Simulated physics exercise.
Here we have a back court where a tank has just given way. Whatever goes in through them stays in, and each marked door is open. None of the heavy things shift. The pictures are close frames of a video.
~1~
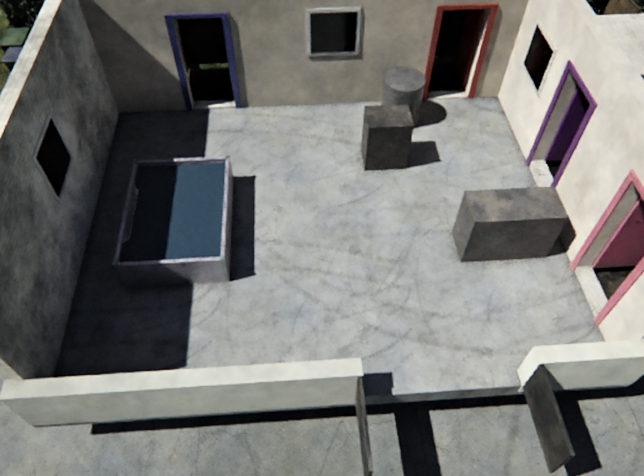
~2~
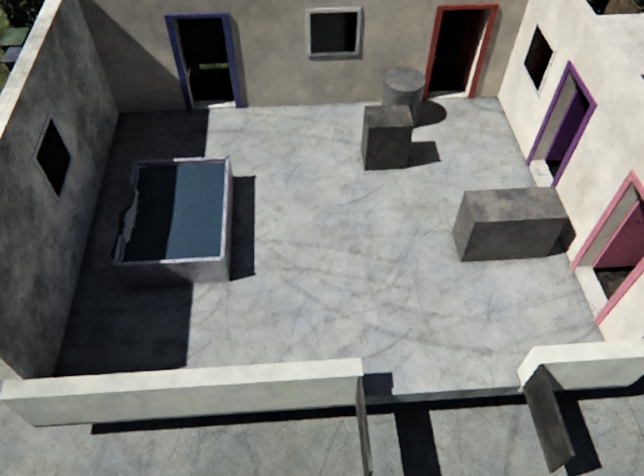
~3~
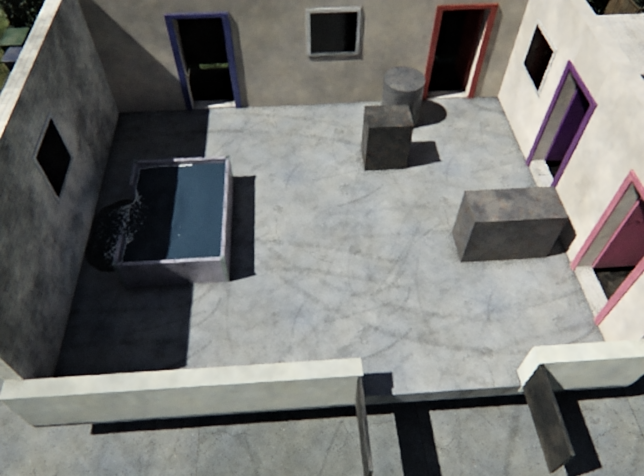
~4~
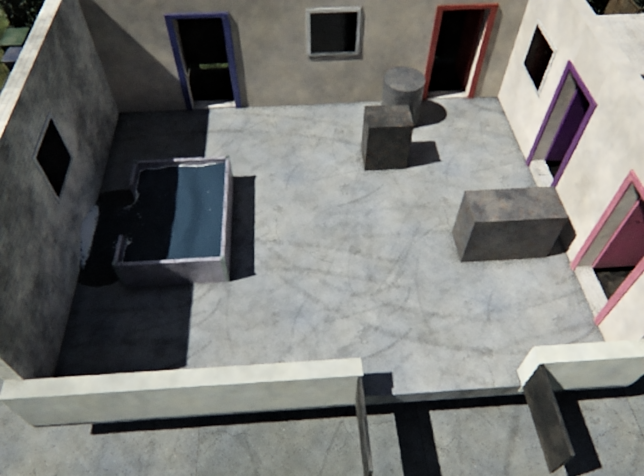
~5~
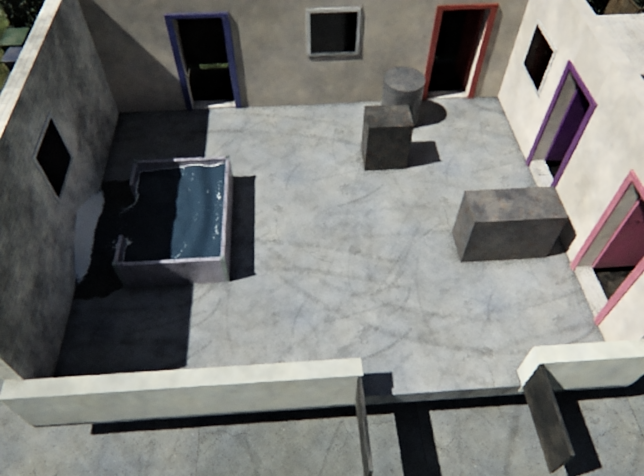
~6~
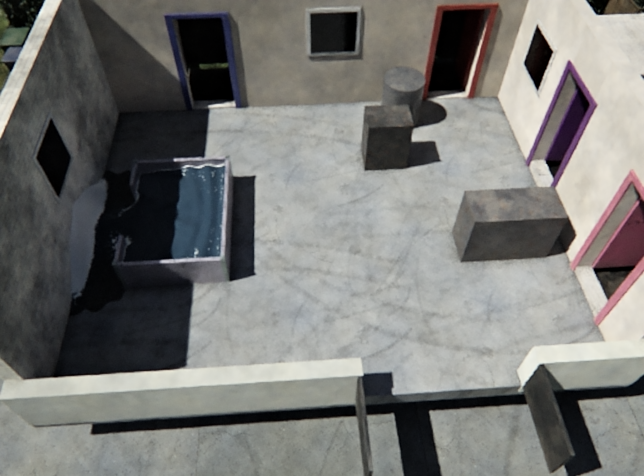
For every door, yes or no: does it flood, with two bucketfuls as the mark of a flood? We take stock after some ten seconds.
Red door: No, purple door: No, blue door: Yes, pink door: No.
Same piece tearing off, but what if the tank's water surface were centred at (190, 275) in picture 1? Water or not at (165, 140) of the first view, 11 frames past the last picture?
Soaked.
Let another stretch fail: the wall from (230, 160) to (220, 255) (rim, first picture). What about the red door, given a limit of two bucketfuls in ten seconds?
With the breach moved, the red one crosses the threshold.
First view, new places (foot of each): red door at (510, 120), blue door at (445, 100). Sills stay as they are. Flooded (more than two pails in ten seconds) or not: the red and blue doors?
The red door comes up short, and the blue door comes up short too.
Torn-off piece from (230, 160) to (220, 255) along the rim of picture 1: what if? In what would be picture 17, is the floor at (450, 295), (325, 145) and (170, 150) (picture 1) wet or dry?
The first spot is soaked, the second soaked and the third spared.
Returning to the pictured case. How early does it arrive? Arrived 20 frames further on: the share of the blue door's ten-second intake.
Around 45 in a hundred.
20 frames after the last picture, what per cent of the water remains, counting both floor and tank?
About 100 per cent.
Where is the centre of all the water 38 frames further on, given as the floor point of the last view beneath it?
Around pixel (219, 224).
A moment on, water covers 10 % of the floor; the red door not reached, the purple door not reached, the blue door not reached, the pink door not reached.
Next, water covers 20 % of the floor; the red door not reached, the purple door not reached, the blue door wet at the sill, nothing in, the pink door not reached.
Then, water covers 30 % of the floor; the red door not reached, the purple door not reached, the blue door under two buckets in, the pink door not reached.
Later, water covers 70 % of the floor; the red door wet at the sill, nothing in, the purple door not reached, the blue door over two buckets in, the pink door not reached.
In the end, water covers 95 % of the floor; the red door wet at the sill, nothing in, the purple door wet at the sill, nothing in, the blue door over two buckets in, the pink door wet at the sill, nothing in.
